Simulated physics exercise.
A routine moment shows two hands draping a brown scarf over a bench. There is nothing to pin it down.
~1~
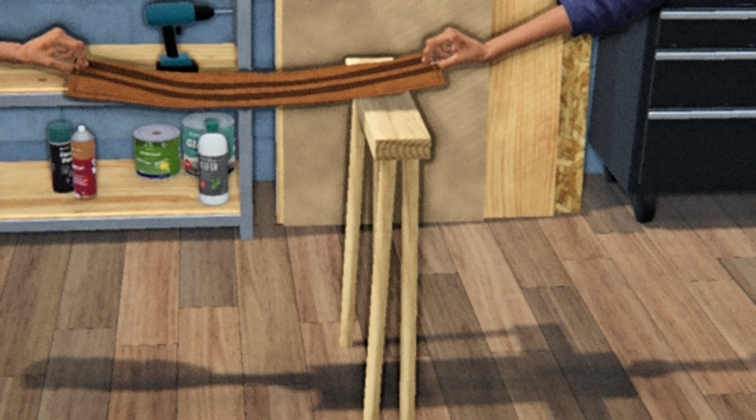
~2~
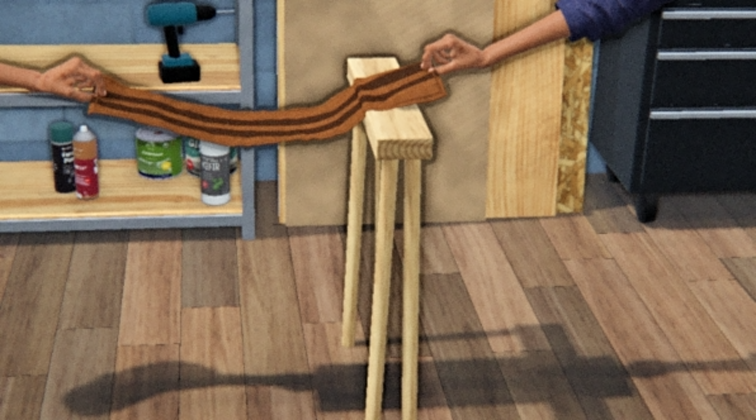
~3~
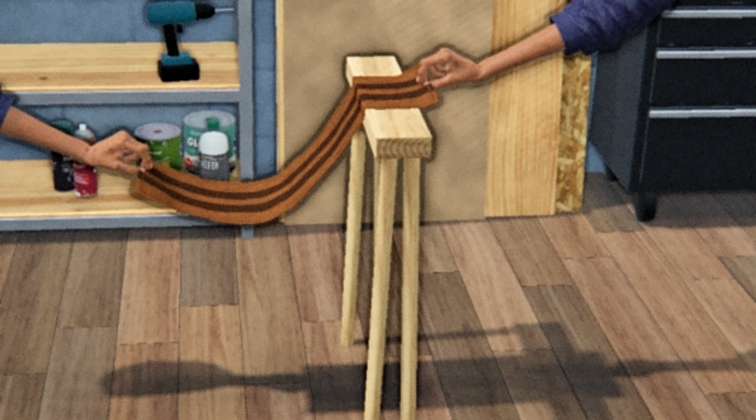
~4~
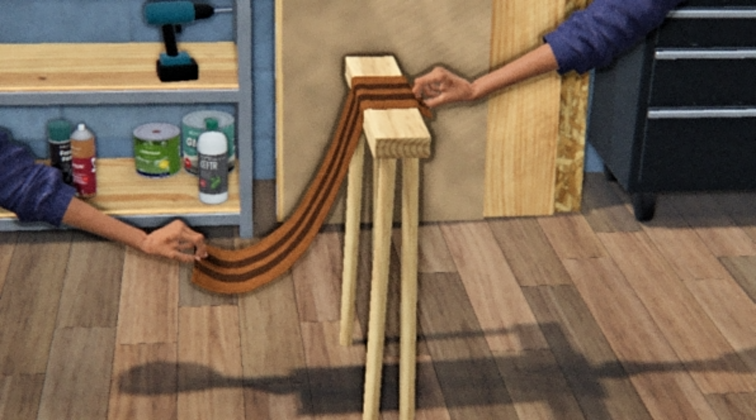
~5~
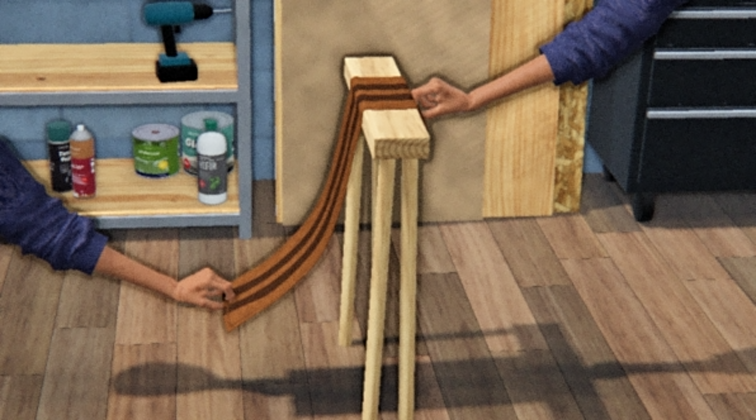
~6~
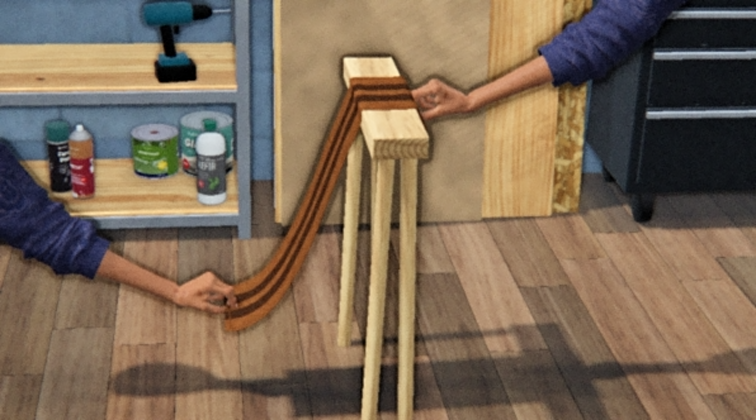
Two hands in dark blue sleeves hold the ends of a brown scarf with darker stripes above a narrow pale wooden bench in a workshop, seen from the front and slightly above. Behind are shelves with cans and a teal drill at left, and dark drawers at right. The left hand sweeps down and inward while the right lowers slightly, draping the scarf over the bench, then both stay nearly still.
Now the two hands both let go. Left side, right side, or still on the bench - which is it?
Slides off leftward.
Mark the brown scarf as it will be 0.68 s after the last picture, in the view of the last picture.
Position at that moment: (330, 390).
Then, 0.40 s later than the last view, scarf clear of the top and falling near (326, 293).
Then, 0.68 s later than the last view, scarf in a heap on the floor near (330, 390).
Finally, scarf in a heap on the floor near (331, 392). The brown scarf slips off to the left.
